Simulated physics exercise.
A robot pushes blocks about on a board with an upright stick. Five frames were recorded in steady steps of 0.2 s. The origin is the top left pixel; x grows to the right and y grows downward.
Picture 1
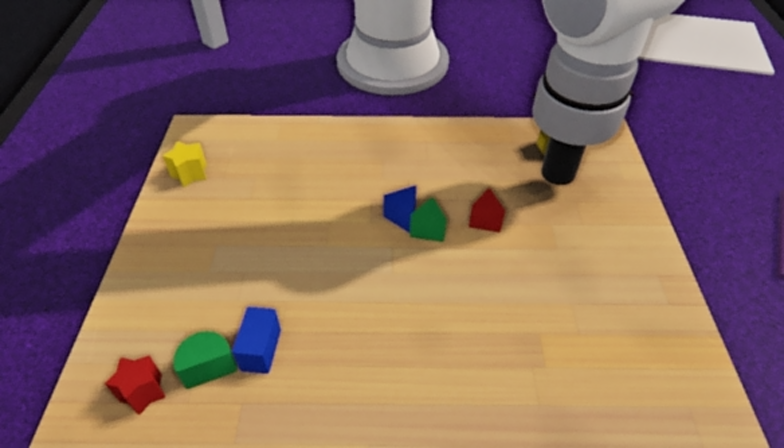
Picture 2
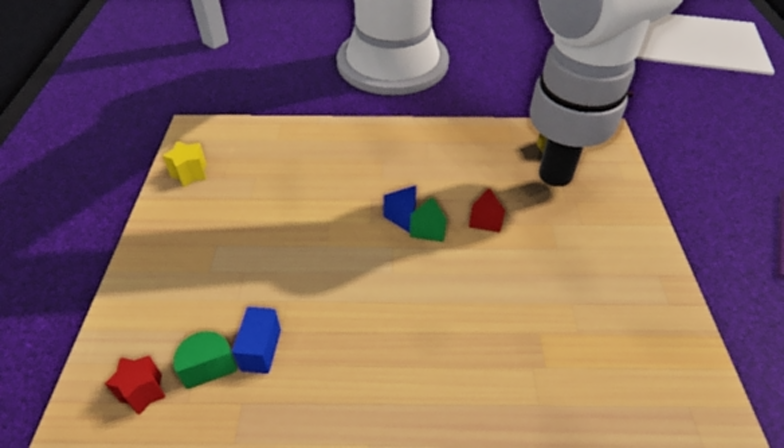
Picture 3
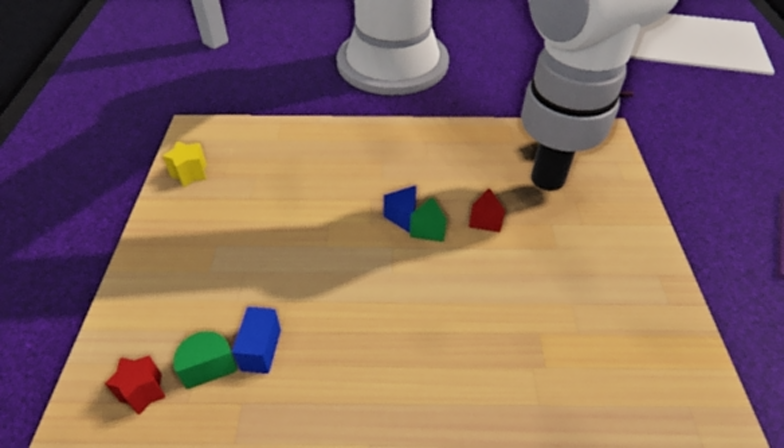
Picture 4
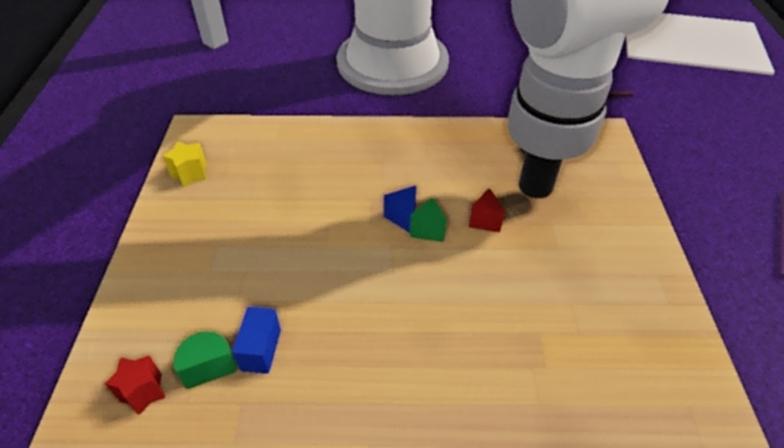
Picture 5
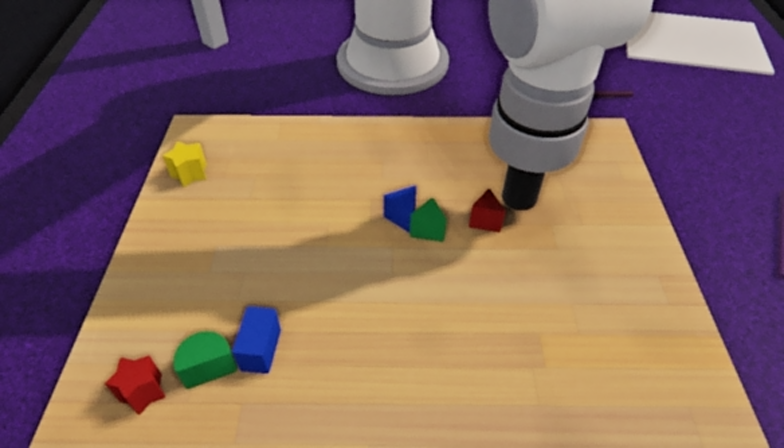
In the video, a robot arm with a black stick moves a short way left and slightly toward the viewer over a wooden board, nearing a red block beside green and blue ones, while all the colored blocks stay still.
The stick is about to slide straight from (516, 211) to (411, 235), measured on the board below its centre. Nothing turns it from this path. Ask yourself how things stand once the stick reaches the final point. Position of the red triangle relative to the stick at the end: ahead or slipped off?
Slid off.
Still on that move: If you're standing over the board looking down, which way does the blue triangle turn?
Rotation: Clockwise.
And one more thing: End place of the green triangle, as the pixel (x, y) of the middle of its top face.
I think it will end close to (384, 230).
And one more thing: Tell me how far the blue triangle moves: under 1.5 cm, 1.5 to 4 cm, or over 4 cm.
Offset: Below 1.5 cm.
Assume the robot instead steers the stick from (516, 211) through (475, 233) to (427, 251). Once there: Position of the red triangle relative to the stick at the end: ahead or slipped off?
Ahead to the end.
The first path, step by step. One third of the way, stick at (484, 208); red triangle at (463, 210), turned 20° anticlockwise.
Two thirds of the way, stick at (448, 217); green triangle at (413, 220), turned 25° clockwise; red triangle at (436, 226), turned 30° anticlockwise.
At the end, stick at (411, 224); blue triangle at (393, 197), turned 45° clockwise; green triangle at (384, 230); red triangle at (414, 237), turned 70° anticlockwise.
